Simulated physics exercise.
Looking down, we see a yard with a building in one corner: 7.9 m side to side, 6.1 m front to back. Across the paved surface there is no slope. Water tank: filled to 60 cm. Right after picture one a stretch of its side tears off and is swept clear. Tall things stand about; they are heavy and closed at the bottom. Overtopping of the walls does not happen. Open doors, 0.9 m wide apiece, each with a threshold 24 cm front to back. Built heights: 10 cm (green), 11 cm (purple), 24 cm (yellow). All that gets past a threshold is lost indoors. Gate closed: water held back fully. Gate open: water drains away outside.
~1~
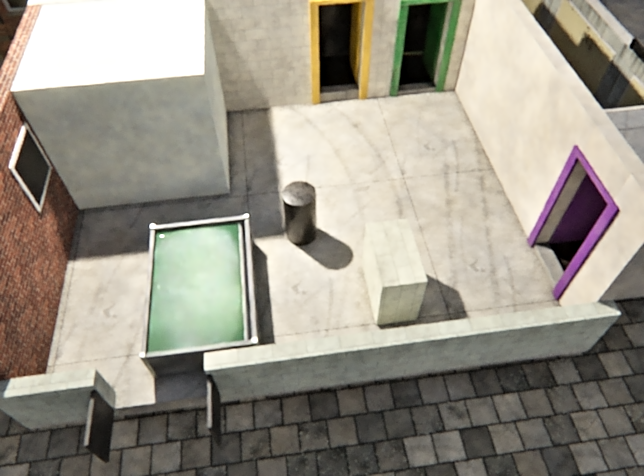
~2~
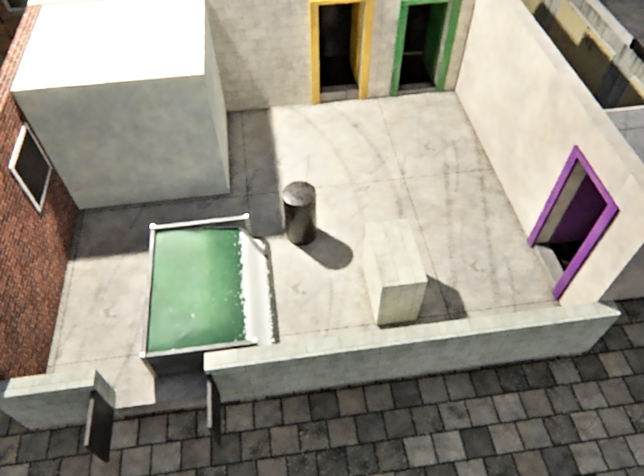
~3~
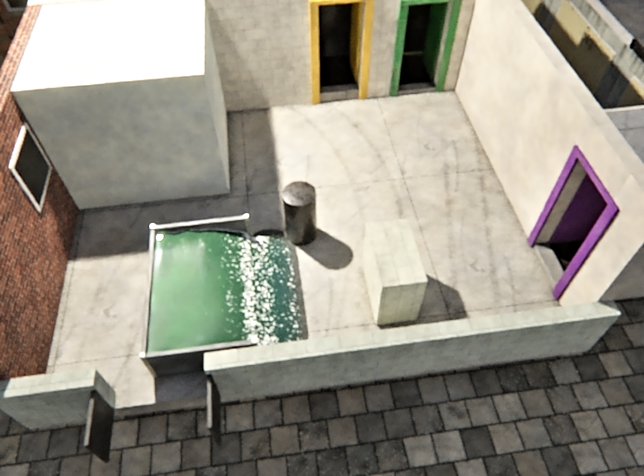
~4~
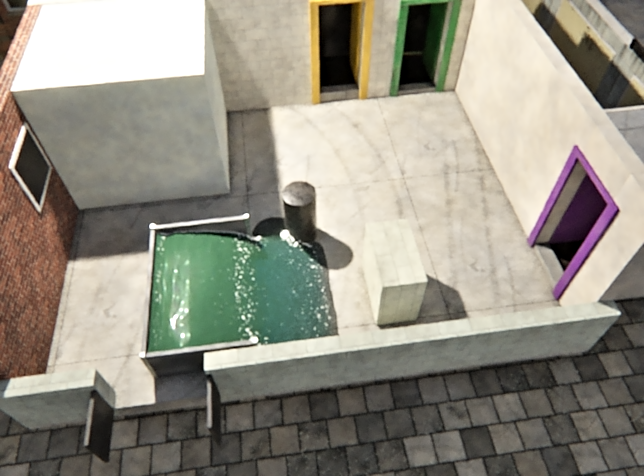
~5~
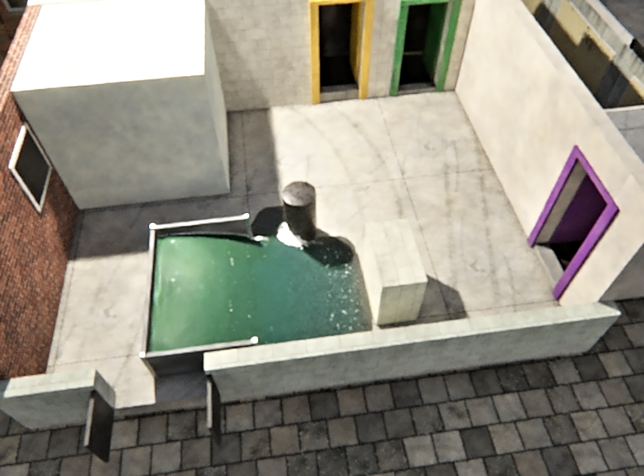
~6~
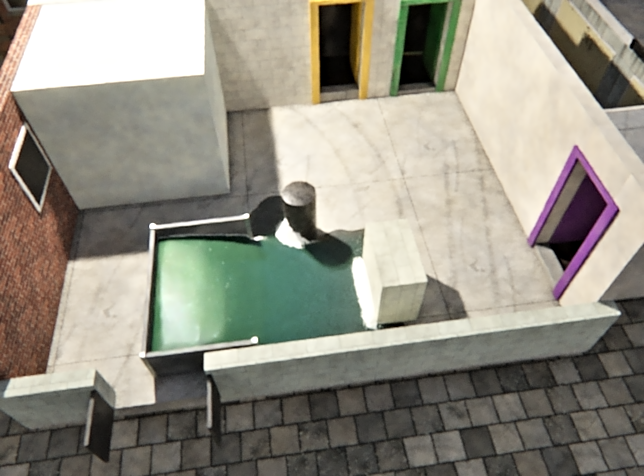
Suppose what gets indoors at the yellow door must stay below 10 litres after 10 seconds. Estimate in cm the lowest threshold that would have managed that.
A height of about 6 cm would have managed it.
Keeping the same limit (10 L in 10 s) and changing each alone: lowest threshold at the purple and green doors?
About 14.0 cm at purple and 10.5 cm at green.
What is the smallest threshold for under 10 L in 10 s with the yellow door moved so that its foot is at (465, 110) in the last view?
It needs about 9.0 cm.
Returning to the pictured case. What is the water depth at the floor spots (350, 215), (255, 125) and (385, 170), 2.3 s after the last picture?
First 5, then 1, then 3 cm.
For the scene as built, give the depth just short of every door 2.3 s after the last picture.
In cm: Green 0, purple 17, yellow 0.
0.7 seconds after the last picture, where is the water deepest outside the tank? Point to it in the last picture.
About (366, 294).
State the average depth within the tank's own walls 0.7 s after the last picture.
I'd put it near 23 cm.
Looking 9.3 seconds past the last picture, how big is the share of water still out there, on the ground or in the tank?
Water still present: Approx. 96 %.
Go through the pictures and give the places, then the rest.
In the first picture, still water, 60 cm deep, in the water tank at (201, 283); the yellow door at (340, 61) is dry.
In the second picture, the front is at a hidden place, 0.2 m from the gap at (252, 291); 0.4 m2 of floor is wet, 60 cm left at the back.
In the third picture, the front is at (302, 322), 0.7 m from the gap at (252, 292); 1.5 m2 of floor is wet, 59 cm left at the back.
In the fourth picture, the gap is at (252, 293), the front 1.1 m out at a hidden place; the back of the water tank holds 52 cm.
In the fifth picture, water pours out at (252, 293) and has run 1.7 m, to (361, 289); about 9 cm deep outside, 51 cm at the back.
In the sixth picture, the front is at a hidden place, 2.3 m from the gap at (252, 293); 5.0 m2 of floor is wet, 46 cm left at the back; the yellow door at (340, 61), 5.3 m from the gap, is still 3.1 m from the nearest water.
Then, 0.7 s after the last picture water covers 25 % of the floor, deepest (43 cm) near (366, 294); it has not reached the yellow door.
Then, 2.3 s after the last picture water covers 60 % of the floor, deepest (24 cm) near (564, 331); it has not reached the yellow door.
Then, 9.3 s after the last picture water covers 80 % of the floor, deepest (10 cm) near (268, 128); 6 cm at the yellow door, 0 litres in over its 24 cm threshold.
At the yellow door as built, the water peaked near 9 cm, 5.7 s after the last picture.
With a threshold of 5.5 cm, 17 litres would have come in within the 10 s; with 7.5 cm, 3 litres. So under 10 litres takes about 6 cm.
